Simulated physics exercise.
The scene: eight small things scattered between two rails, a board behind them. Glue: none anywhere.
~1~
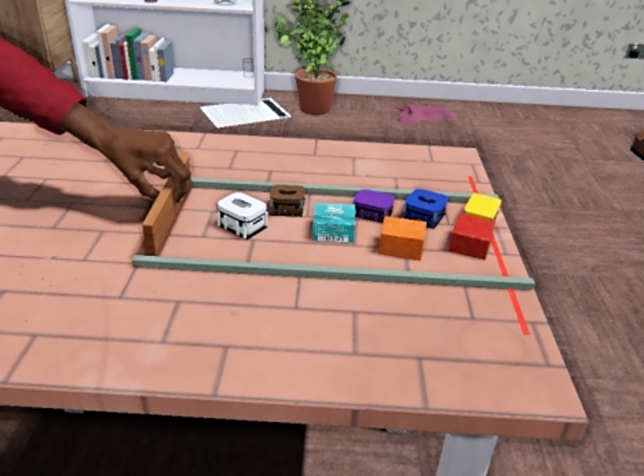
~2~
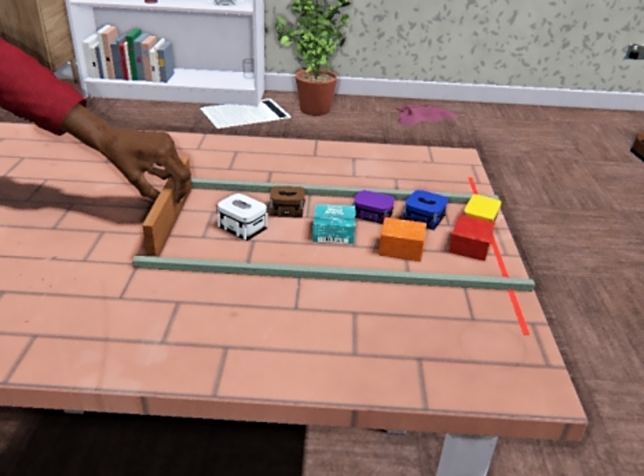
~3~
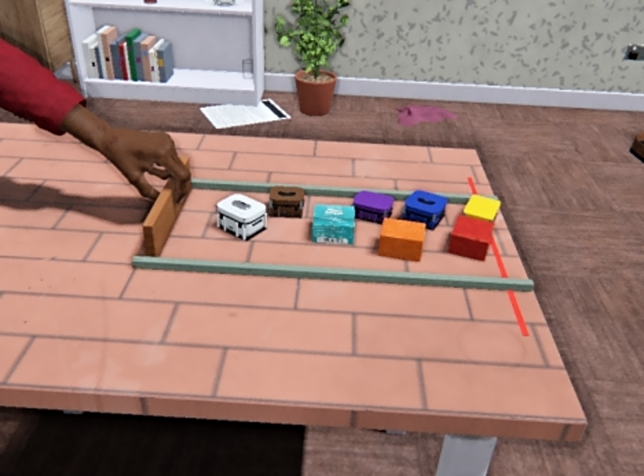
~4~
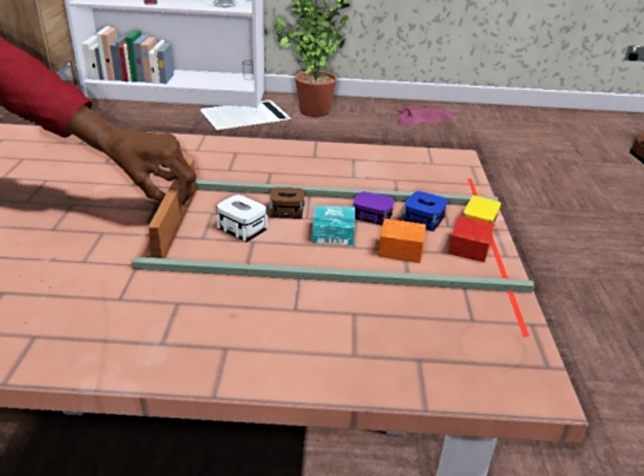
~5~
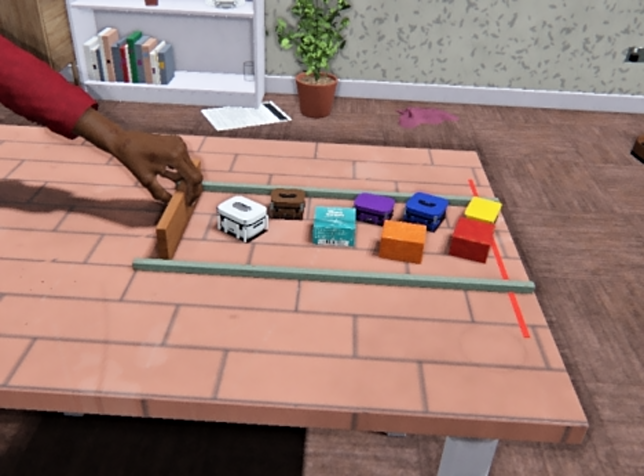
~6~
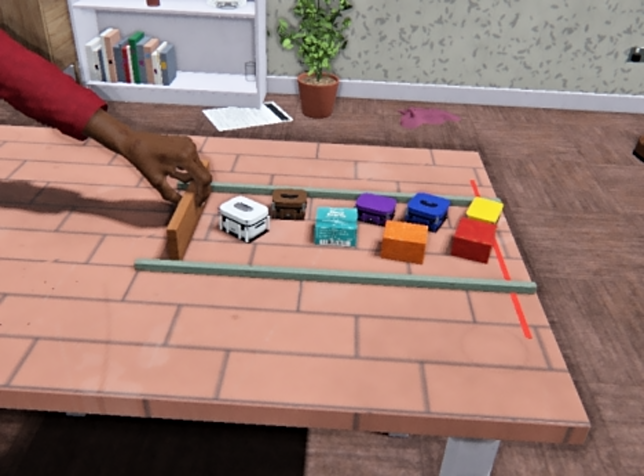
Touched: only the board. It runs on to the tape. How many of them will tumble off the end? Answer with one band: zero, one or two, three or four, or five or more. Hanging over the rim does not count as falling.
Five or more.
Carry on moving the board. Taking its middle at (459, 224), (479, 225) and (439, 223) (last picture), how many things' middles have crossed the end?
By position: 4 / 5 / 3.
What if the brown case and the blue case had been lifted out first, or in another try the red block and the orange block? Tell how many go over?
Result, first then second: 2, 4.
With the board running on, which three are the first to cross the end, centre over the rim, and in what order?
Those would be the yellow case, the red block and the blue case, in that order.
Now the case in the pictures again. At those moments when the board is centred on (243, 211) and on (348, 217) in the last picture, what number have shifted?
First 1 and then 7.
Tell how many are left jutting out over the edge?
Answer: 3.
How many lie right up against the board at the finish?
3 of them.
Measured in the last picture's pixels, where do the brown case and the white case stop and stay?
You'll find the brown case at roughly (506, 217) and the white case at roughly (516, 230).
Soon after, none off yet; yellow case at rest near (483, 217); red block at rest near (474, 240); blue case at rest near (427, 213).
After that, none off yet; yellow case tilting a little near (518, 219); red block displaced about its own width near (507, 246); blue case displaced well along near (485, 212).
In the end, the number that fall off is five or more; gone, turquoise box, purple case, blue case, red block and yellow case.
